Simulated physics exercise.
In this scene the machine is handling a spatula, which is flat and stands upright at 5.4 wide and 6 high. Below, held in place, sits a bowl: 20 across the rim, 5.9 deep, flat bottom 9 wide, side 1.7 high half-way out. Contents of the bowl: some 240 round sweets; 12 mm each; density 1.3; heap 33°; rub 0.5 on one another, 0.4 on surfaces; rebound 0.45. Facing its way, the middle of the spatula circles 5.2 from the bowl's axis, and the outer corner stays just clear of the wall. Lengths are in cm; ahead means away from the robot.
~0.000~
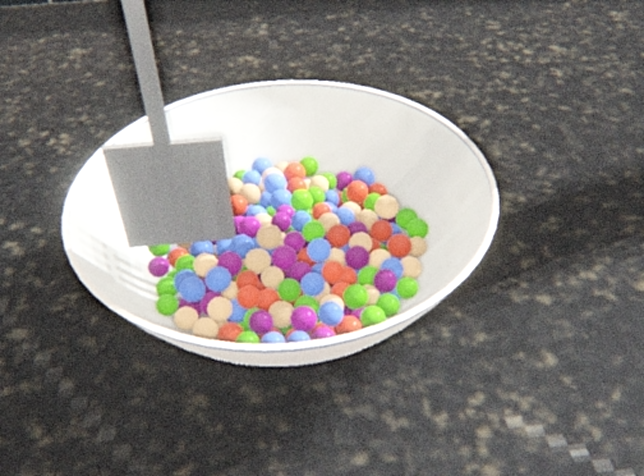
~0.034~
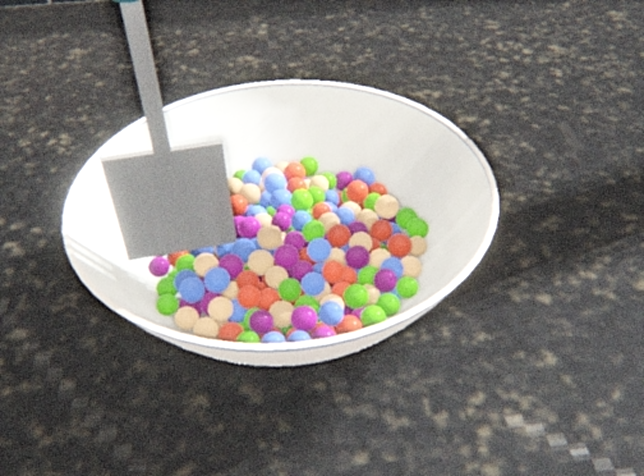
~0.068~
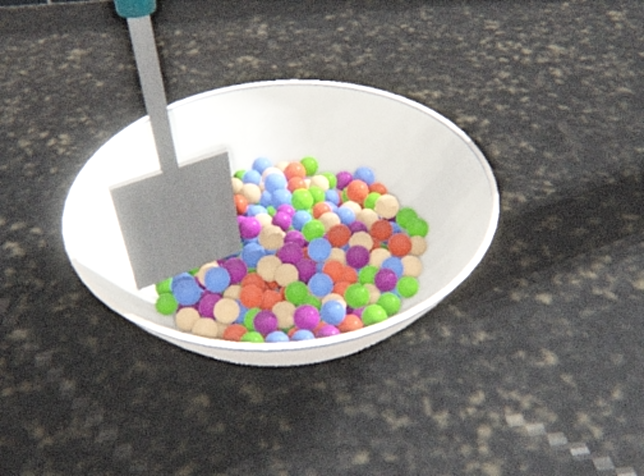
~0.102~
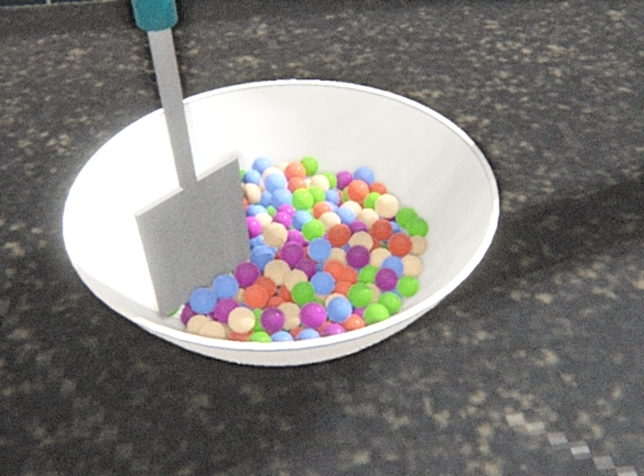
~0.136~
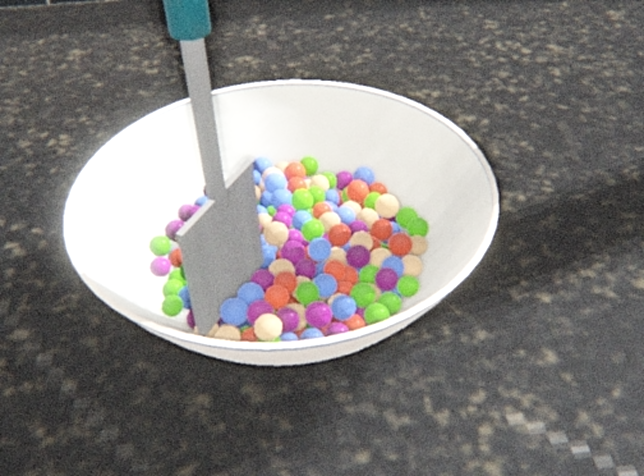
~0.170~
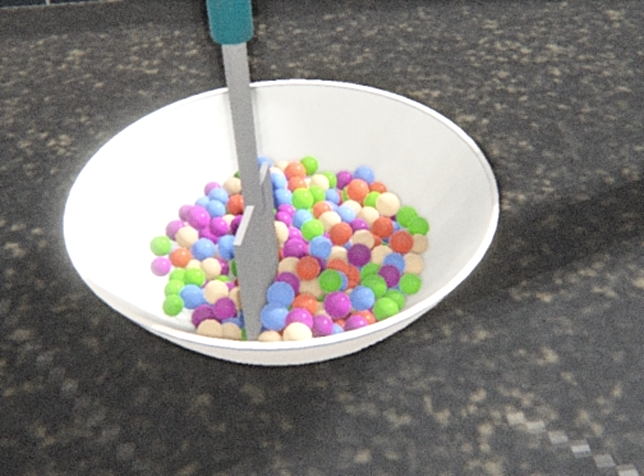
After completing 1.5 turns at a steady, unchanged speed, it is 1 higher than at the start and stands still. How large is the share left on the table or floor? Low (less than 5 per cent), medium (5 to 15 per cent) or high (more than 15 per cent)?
The share is low, less than 5 per cent.
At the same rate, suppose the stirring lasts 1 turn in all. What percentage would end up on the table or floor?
I'd reckon near 0 per cent.
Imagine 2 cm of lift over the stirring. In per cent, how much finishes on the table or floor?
It comes to some 0 per cent.
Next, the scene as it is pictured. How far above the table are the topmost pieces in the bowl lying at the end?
The peak stands near 4.0 centimetres up.
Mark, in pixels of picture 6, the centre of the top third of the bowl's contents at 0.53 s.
I'd put it at around (283, 186).
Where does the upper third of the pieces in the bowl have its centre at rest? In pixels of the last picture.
In the final view it lies around (280, 224).
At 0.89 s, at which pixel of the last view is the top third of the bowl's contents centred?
Close to pixel (271, 225).
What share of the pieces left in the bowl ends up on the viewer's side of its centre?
Close to 45 in a hundred.
By 0.53 s, 257° round, highest piece 6 above the table; 242 in the bowl, 3 on the table or floor.
By 0.89 s, 79° round, highest piece 5 above the table; 240 in the bowl, 5 on the table or floor.
By 1.27 s, 180° round, highest piece 4 above the table; 239 in the bowl, 6 on the table or floor.
By 1.97 s, 180° round, highest piece 4 above the table; 239 in the bowl, 6 on the table or floor.
Final count, 239 in the bowl, 6 on the table or floor. That is 2 % on the table or floor.
